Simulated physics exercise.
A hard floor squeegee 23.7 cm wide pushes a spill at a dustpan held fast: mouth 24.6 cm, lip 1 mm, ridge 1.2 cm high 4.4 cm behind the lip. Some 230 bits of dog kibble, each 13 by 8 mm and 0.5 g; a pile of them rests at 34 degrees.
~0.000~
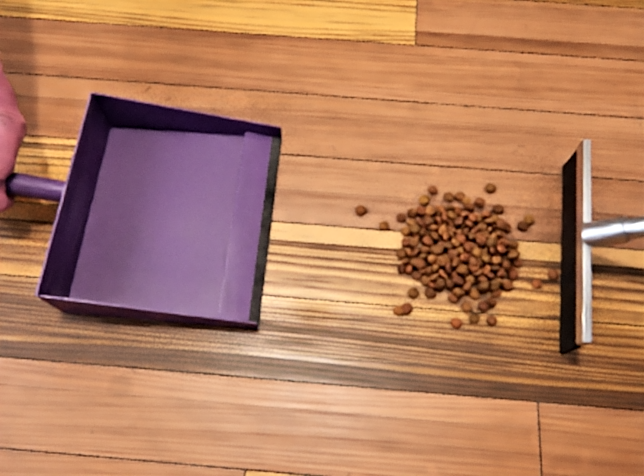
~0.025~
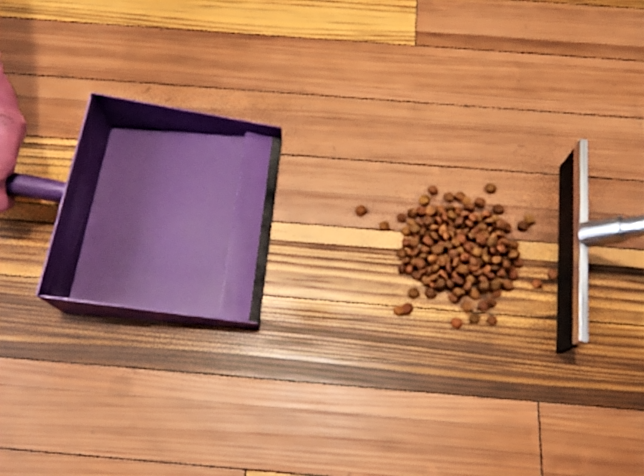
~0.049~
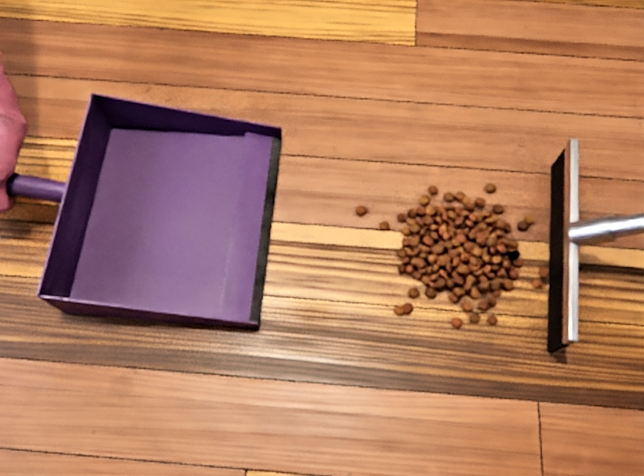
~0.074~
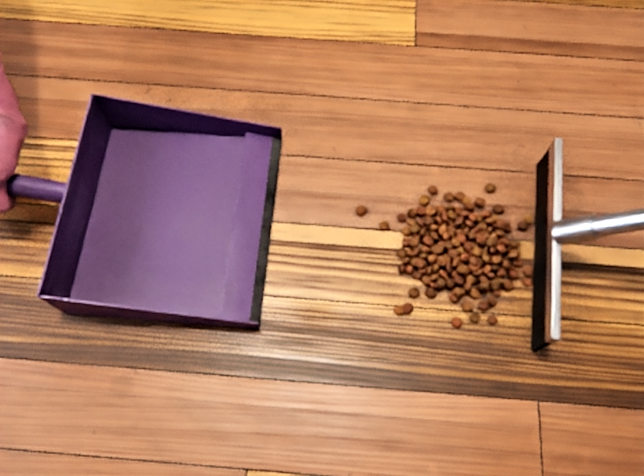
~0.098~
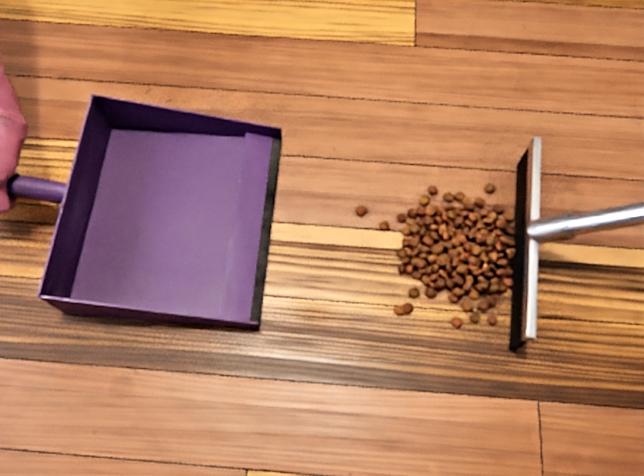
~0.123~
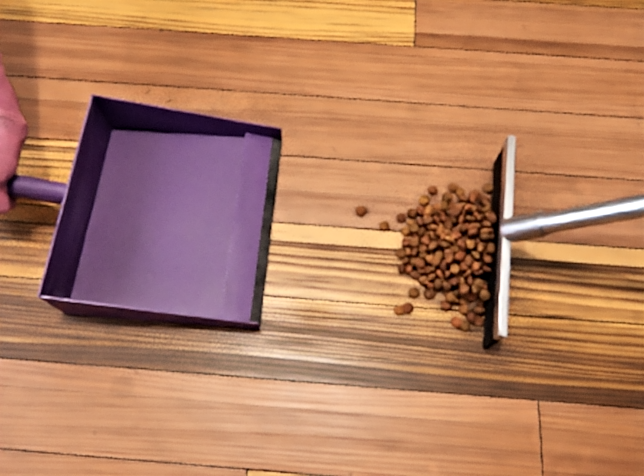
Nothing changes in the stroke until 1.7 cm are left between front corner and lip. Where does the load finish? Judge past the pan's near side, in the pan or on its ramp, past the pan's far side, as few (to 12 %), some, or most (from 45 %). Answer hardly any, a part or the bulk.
Near side hardly any, pan the bulk, far side hardly any.
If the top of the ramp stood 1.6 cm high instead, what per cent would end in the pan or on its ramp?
Then about 60 per cent.
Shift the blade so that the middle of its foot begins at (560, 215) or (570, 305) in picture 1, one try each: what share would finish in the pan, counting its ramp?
Some 60 and 55 per cent.
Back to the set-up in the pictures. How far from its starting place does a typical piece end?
About 28 cm.
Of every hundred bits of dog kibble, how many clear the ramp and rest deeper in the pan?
About 35 per cent.
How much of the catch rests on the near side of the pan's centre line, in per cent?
Roughly 50 per cent.
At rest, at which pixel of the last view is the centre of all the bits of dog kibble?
Near (249, 228).
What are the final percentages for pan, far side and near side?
Near side 5, pan 65, far side 5.
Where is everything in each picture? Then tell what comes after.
Blade from (582, 341) to (583, 148), moved 0.0 cm, 0 of the pieces shifted so far; middle of the pieces at (460, 250); pan at (163, 218), in the first picture.
Blade from (579, 340) to (580, 147), moved 0.4 cm, 0 of the pieces shifted so far; middle of the pieces at (460, 250), in the second picture.
Blade from (569, 339) to (571, 147), moved 1.4 cm, 1 of the pieces shifted so far; middle of the pieces at (460, 250), in the third picture.
Blade from (551, 338) to (555, 146), moved 3.2 cm, 2 of the pieces shifted so far; middle of the pieces at (460, 250), in the fourth picture.
Blade from (528, 337) to (534, 145), moved 5.6 cm, 26 of the pieces shifted so far; middle of the pieces at (459, 250), in the fifth picture.
Blade from (499, 335) to (509, 144), moved 8.5 cm, 160 of the pieces shifted so far; middle of the pieces at (453, 250); pan at (164, 220). Its pace works out near 1.16 m/s, in the sixth picture.
After 0.24 s, middle of the blade 13 cm from the lip; 0 % over the lip, far side 0 %, near side 5 %.
Then, at 0.31 s, middle of the blade 5 cm from the lip; 5 % over the lip, far side 5 %, near side 5 %.
Then, at 0.52 s, middle of the blade 3 cm from the lip; 65 % over the lip, far side 5 %, near side 5 %.
In the end, at 1.2 s, near side 5 %, pan 65 %, far side 5 %, in front of the lip or behind the blade 25 %.
